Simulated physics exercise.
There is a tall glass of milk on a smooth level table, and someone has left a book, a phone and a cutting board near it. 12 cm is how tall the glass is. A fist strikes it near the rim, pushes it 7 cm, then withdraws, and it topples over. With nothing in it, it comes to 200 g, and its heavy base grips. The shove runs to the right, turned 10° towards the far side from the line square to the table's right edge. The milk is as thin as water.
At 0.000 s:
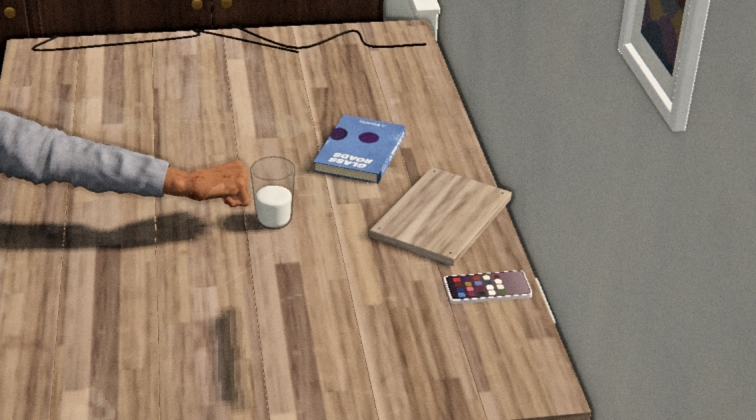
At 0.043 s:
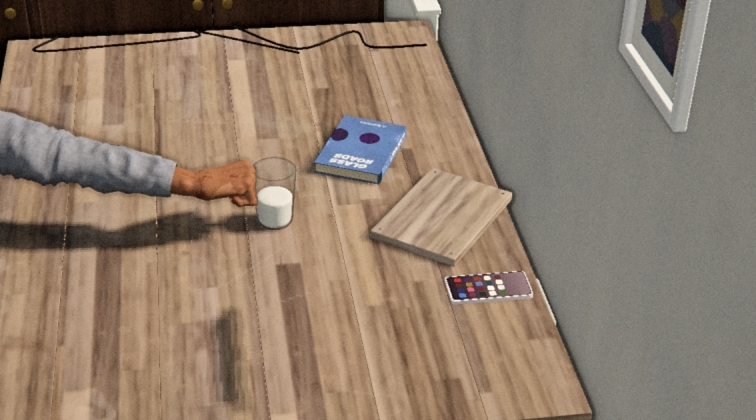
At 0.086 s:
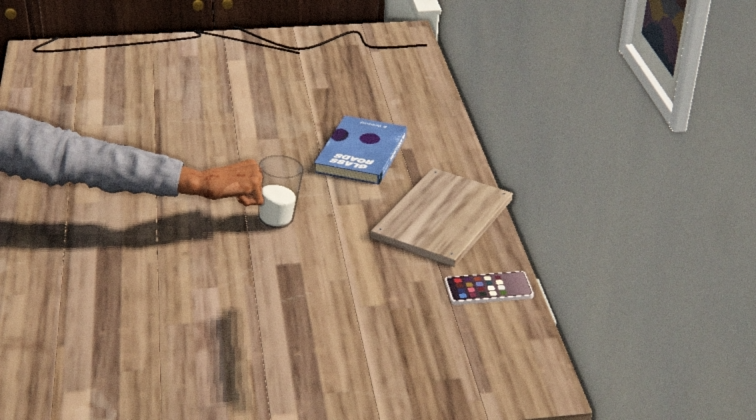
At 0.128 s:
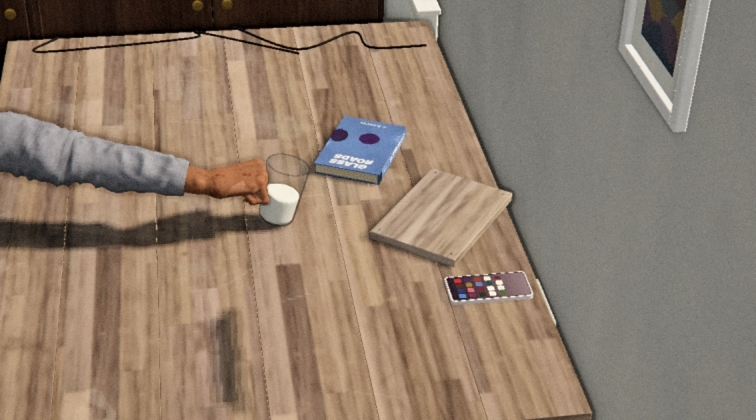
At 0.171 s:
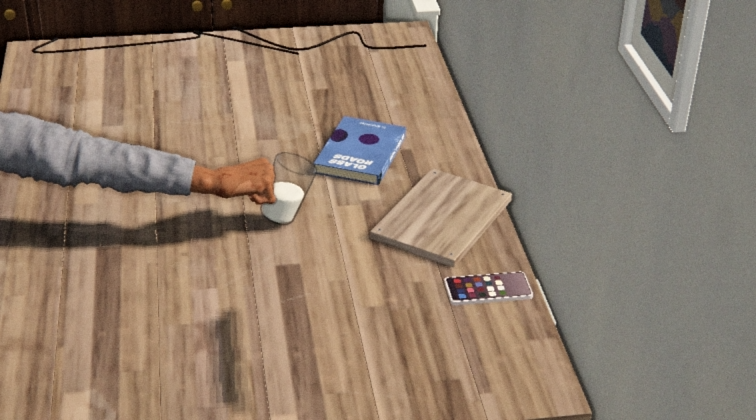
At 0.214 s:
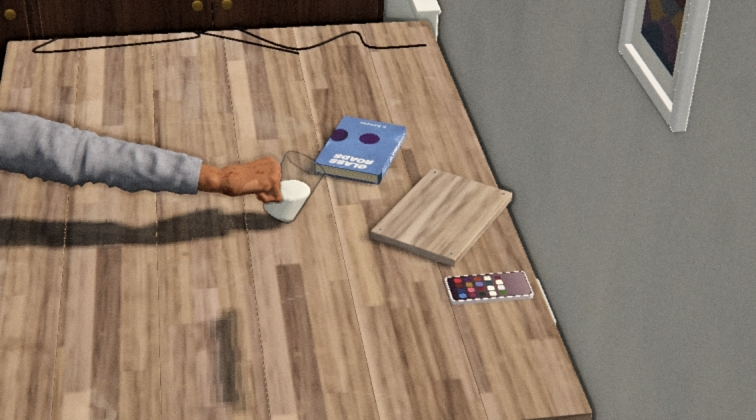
A fist pushes a glass of milk near its rim, tilting it rightward toward a book.
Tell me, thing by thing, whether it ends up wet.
The book gets wet, the phone keeps dry, the cutting board gets wet.
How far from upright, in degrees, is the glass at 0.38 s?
It's tilted some 66° from upright.
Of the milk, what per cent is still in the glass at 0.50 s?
About 84 %.
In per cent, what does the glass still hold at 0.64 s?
Estimate: Around 40 in a hundred.
Then, 0.38 s in, the tilt is 67° and 100 per cent is in the glass, 0 has run off the table; wet so far, nothing.
Then, 0.50 s in, the tilt is 86° and 84 per cent is in the glass, 0 has run off the table; wet so far, nothing.
Then, 0.64 s in, the tilt is 86° and 40 per cent is in the glass, 0 has run off the table; wet so far, book, cutting board.
Then, 0.88 s in, the tilt is 86° and 20 per cent is in the glass, 0 has run off the table; wet so far, book, cutting board.
Finally, 7 per cent is in the glass, 20 has run off the table; wet so far, book, cutting board.
